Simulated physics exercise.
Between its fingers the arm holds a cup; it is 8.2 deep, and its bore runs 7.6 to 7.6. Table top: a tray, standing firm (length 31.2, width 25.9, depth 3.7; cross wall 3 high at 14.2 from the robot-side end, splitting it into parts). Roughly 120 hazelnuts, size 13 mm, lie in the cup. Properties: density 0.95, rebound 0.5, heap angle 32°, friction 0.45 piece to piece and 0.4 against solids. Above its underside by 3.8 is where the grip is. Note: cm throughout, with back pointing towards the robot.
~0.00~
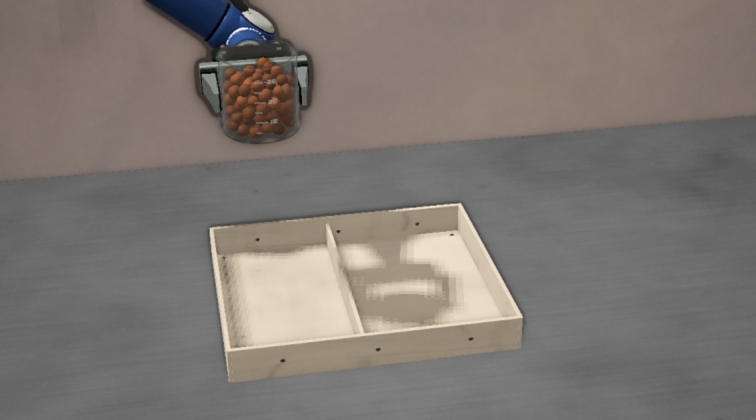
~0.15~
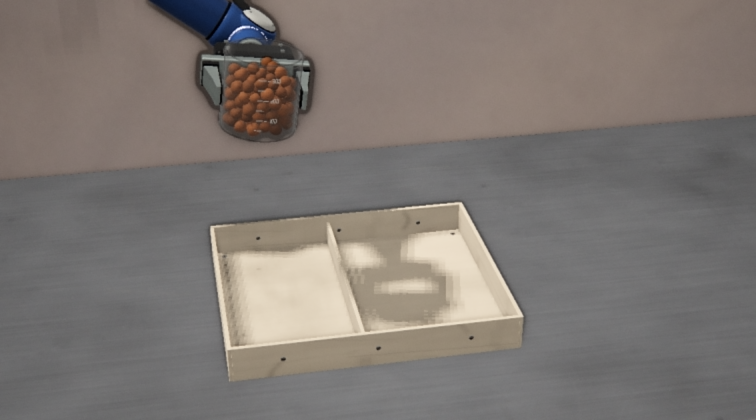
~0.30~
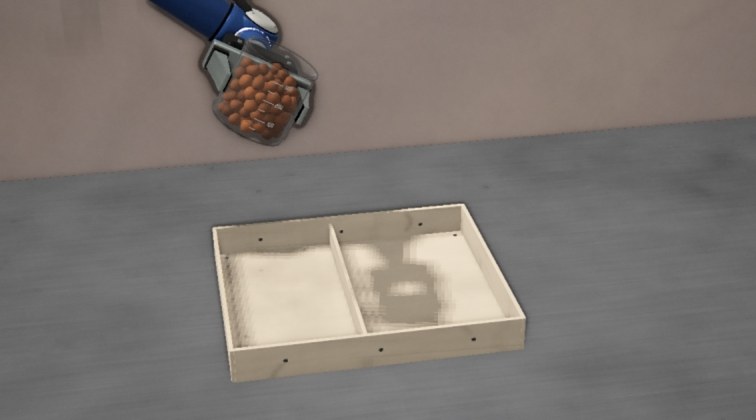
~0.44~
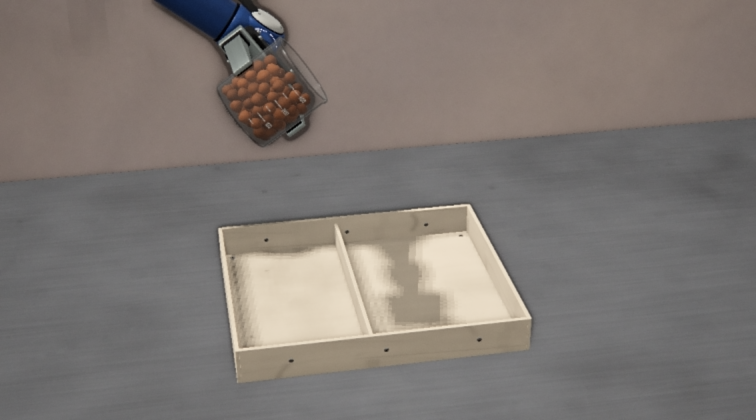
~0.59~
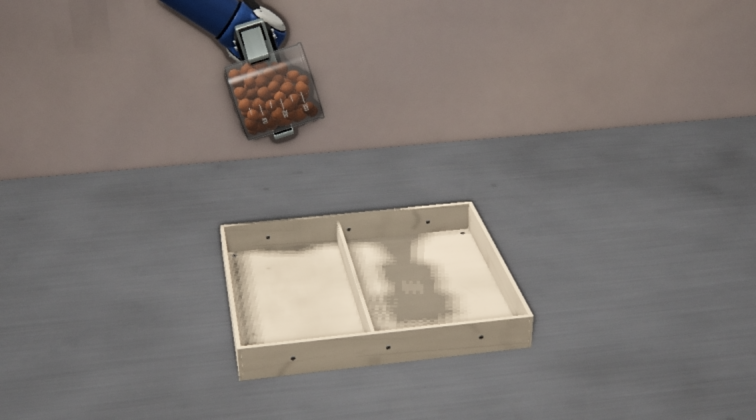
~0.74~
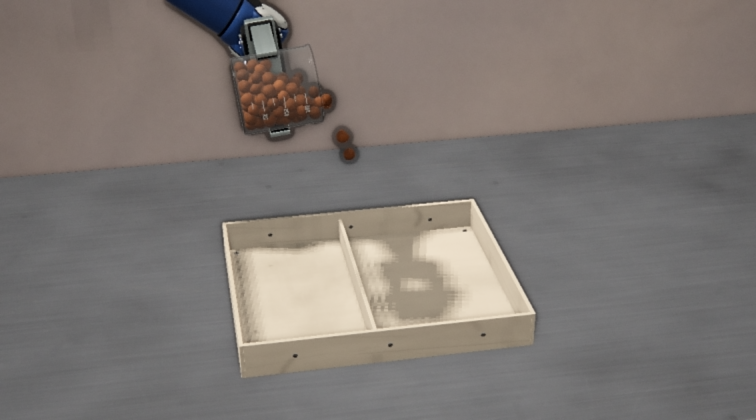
A blue robot arm reaches in at the upper left, gripping a clear cup packed with orange-brown nuts, seen from above and in front against a dull pinkish wall. Below, on a grey streaked tabletop, sits a pale wooden tray split by a divider, shadows lying across it. The arm tips the cup steadily to the right, and two nuts drop from its mouth as the view drifts slightly.
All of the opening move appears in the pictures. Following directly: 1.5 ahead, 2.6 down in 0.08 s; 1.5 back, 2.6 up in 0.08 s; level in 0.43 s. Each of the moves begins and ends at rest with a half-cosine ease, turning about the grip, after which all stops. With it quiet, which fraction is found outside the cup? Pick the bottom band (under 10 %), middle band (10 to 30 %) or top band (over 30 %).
Middle band.
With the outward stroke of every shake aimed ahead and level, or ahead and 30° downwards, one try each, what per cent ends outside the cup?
Result: Approx. 60 % and 40 %, one try each.
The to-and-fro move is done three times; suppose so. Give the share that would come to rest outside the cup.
Roughly 40 in a hundred.
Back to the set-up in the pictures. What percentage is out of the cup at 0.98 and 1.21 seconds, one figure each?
At the first moment 15 per cent, at the second 20 per cent.
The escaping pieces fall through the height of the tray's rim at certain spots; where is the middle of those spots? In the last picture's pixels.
They come through centred close to (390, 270).
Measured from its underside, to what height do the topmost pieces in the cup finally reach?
6.5 cm.
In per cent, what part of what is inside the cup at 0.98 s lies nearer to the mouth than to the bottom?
Around 45 per cent of it.
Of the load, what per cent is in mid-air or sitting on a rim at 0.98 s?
About 9 per cent.
By 0.98 s, tilted 78° forward, highest piece 29 above the table; 101 in the cup, 5 in the far-side part, 10 in flight or on a rim.
By 1.21 s, tilted 15° forward, highest piece 30 above the table; 92 in the cup, 20 in the far-side part, 3 in the robot-side part, 1 in flight or on a rim.
By 1.53 s, level, highest piece 30 above the table; 92 in the cup, 20 in the far-side part, 4 in the robot-side part.
By 2.58 s, level, highest piece 30 above the table; 92 in the cup, 20 in the far-side part, 4 in the robot-side part.
Final count, 92 in the cup, 20 in the far-side part, 4 in the robot-side part. That is 21 % outside the cup.
